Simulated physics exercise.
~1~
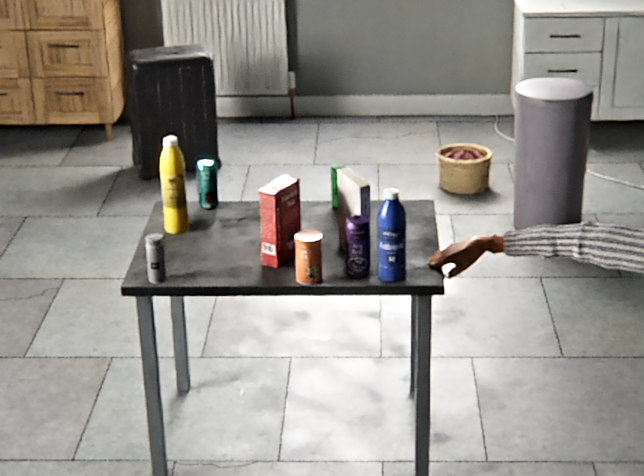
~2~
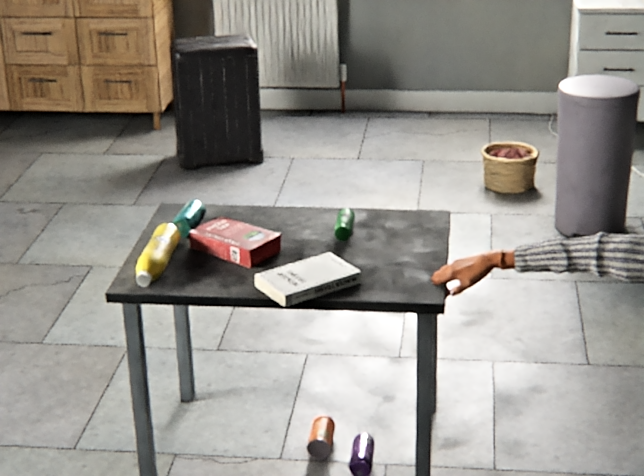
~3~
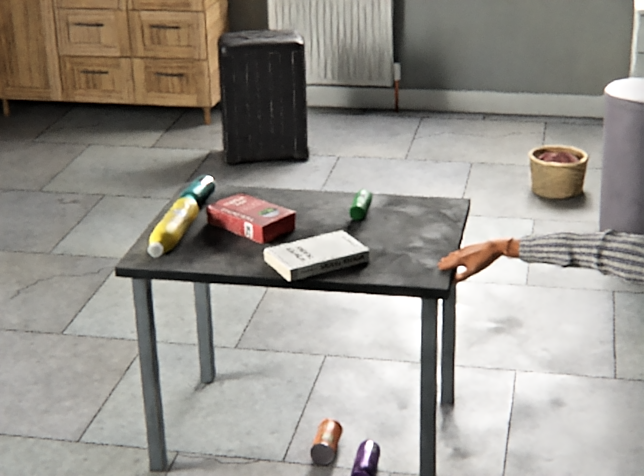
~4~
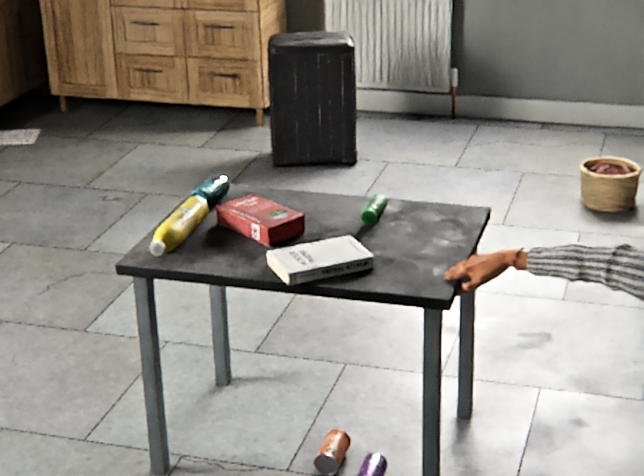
A hand in a striped sleeve held the edge of a dark table as the standing bottles, cans and boxes toppled, some dropping off, and it ended with the yellow bottle, red packet, white book and two green cans lying on top.
